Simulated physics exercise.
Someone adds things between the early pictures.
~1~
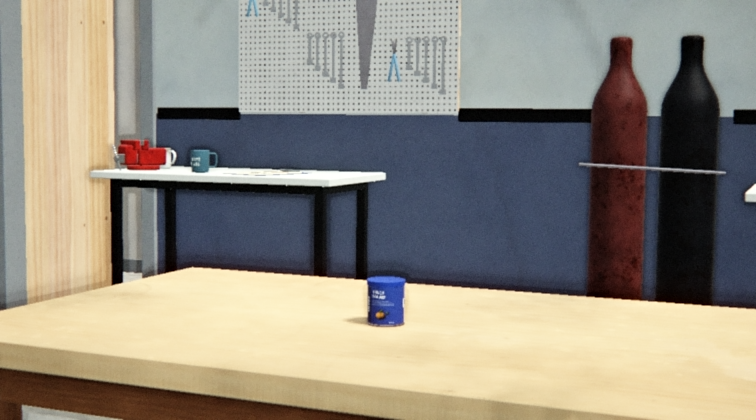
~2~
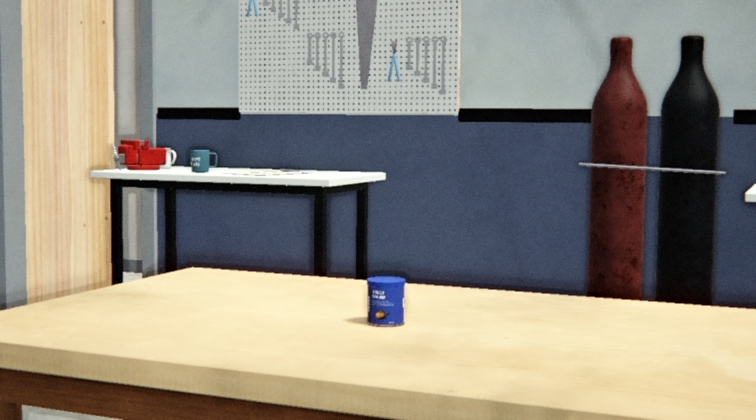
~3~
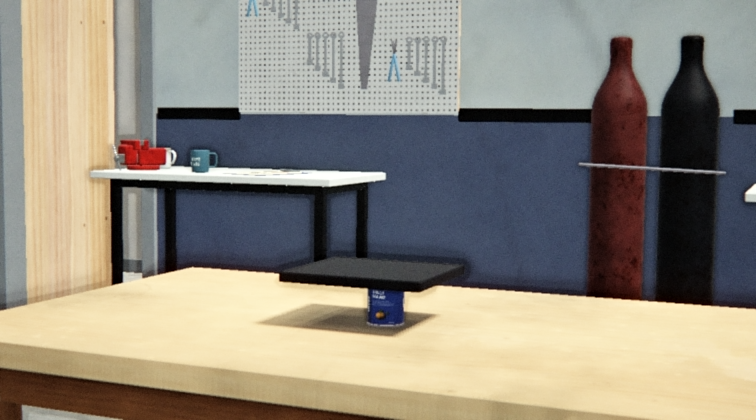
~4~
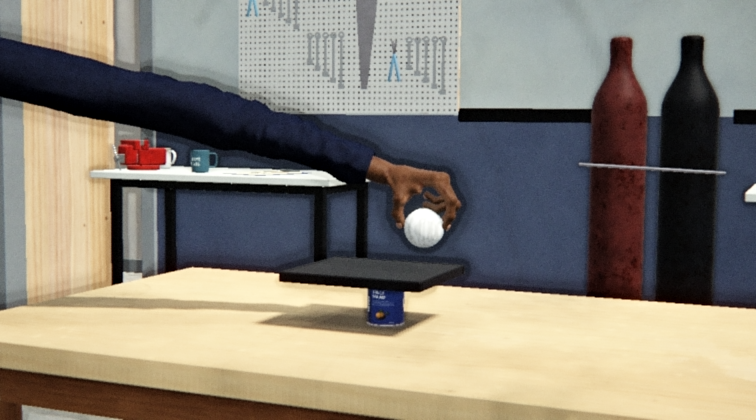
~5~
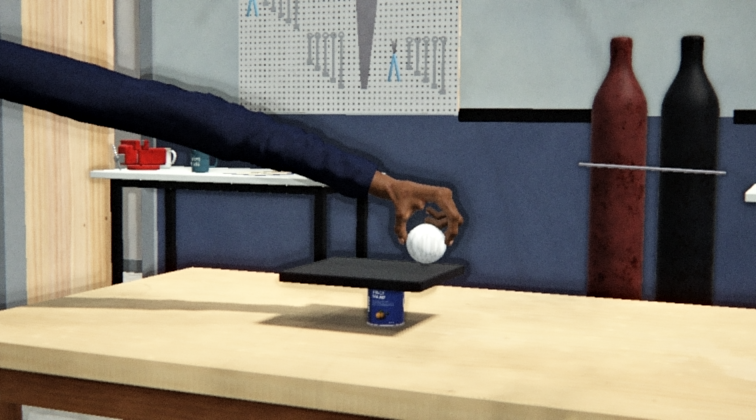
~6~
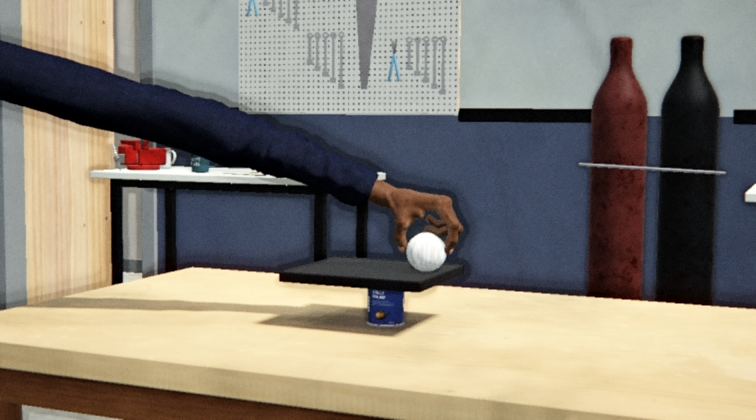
A dark-sleeved arm lowering a white onion onto the right side of a black lid resting on a small blue can.
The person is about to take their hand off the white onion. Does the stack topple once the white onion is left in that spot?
No, it stays standing.
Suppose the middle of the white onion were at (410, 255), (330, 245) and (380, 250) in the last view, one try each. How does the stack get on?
In the first case it holds; in the second case it comes apart; in the third case it holds.
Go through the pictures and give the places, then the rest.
In the first frame, the last thing is not in view yet.
In the second frame, the last thing is not in view yet.
In the third frame, the last thing is not in view yet; black lid (374, 273).
The fourth frame shows on its way; white onion (424, 228); black lid (374, 273).
The fifth frame shows on its way; white onion (426, 244); black lid (374, 273).
The sixth frame shows set down, still held; white onion (426, 252); black lid (374, 273).
Then, 0.50 s past the last view, nothing moves.
Then, 1.10 s past the last view, white onion resting near (427, 253).
Finally, all 3 still in place. Final places as the last picture's camera would see them, white onion near (427, 253). The stack stays up.
